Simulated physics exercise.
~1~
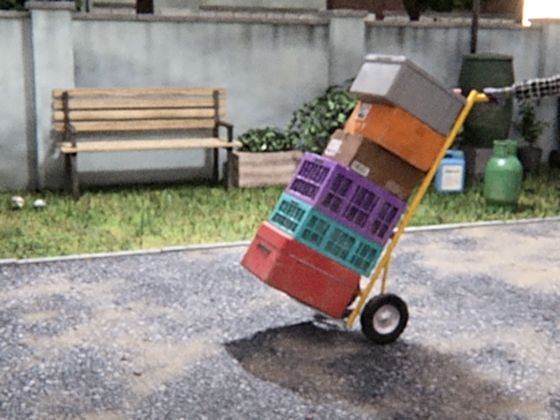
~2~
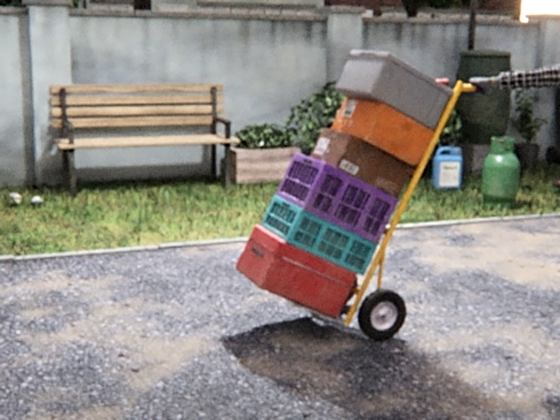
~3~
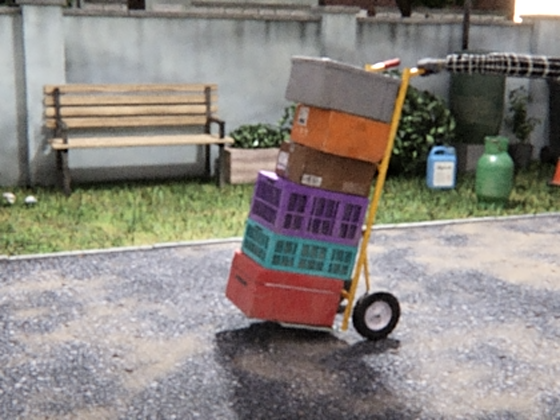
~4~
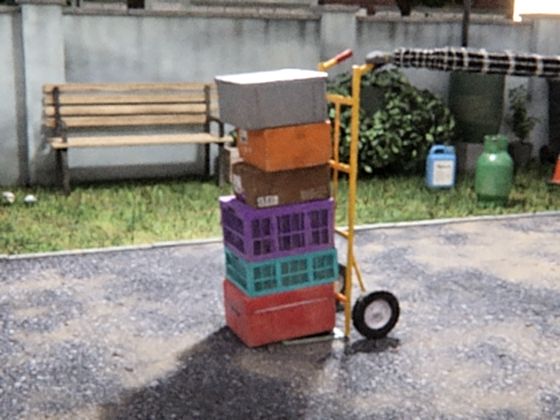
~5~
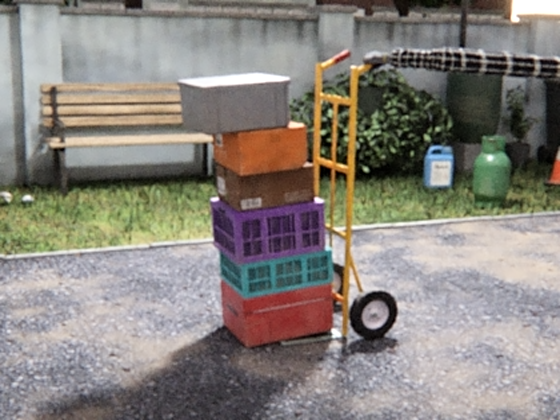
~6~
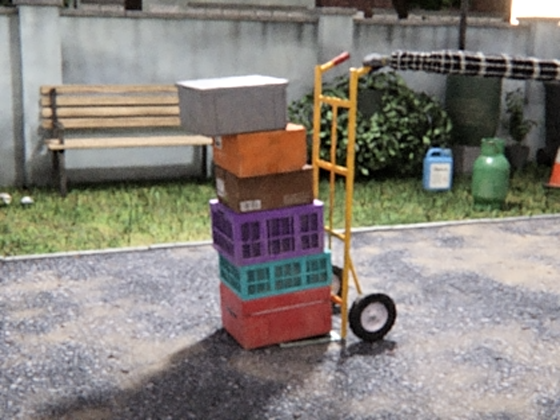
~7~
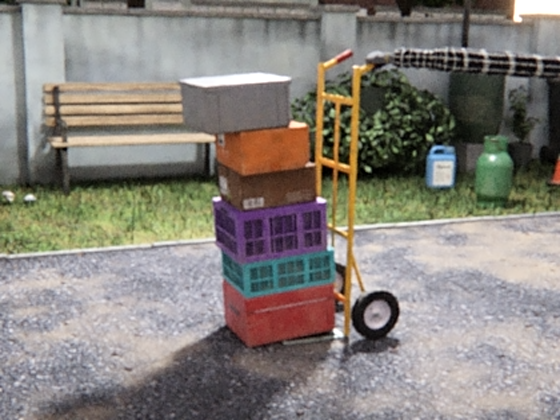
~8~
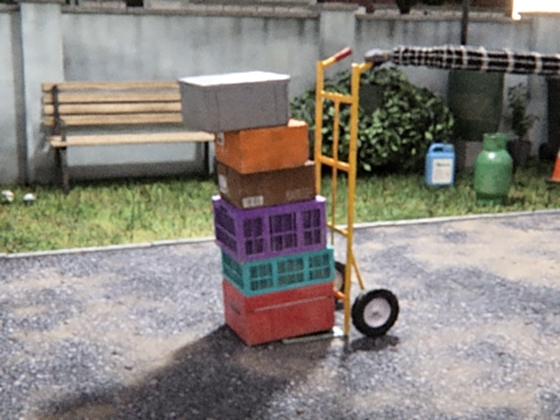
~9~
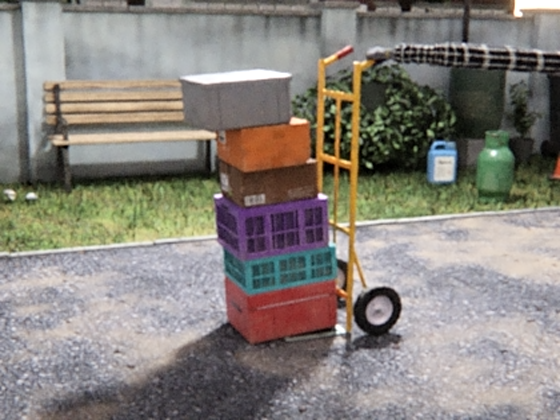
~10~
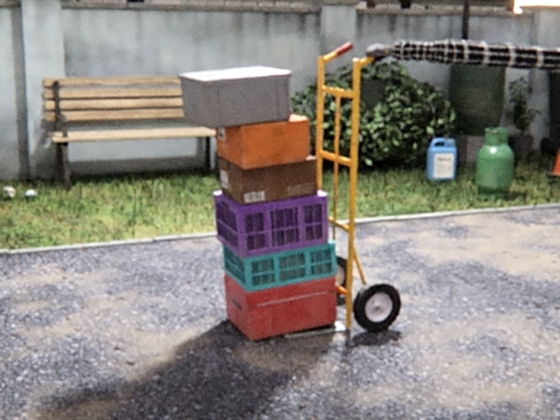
To begin with, a yellow hand truck leans back to the right on a paved yard, held by an arm in a checked sleeve and carrying six stacked containers. From the bottom they are a red toolbox, a turquoise crate, a purple crate, a brown parcel, an orange parcel and a grey tote. The arm lets the truck swing forward until it stands upright. As it stops, the upper load slides left, the grey tote going furthest. The stack then stays standing, its top three pieces shifted left and overhanging, while the lower three remain nearly in place.
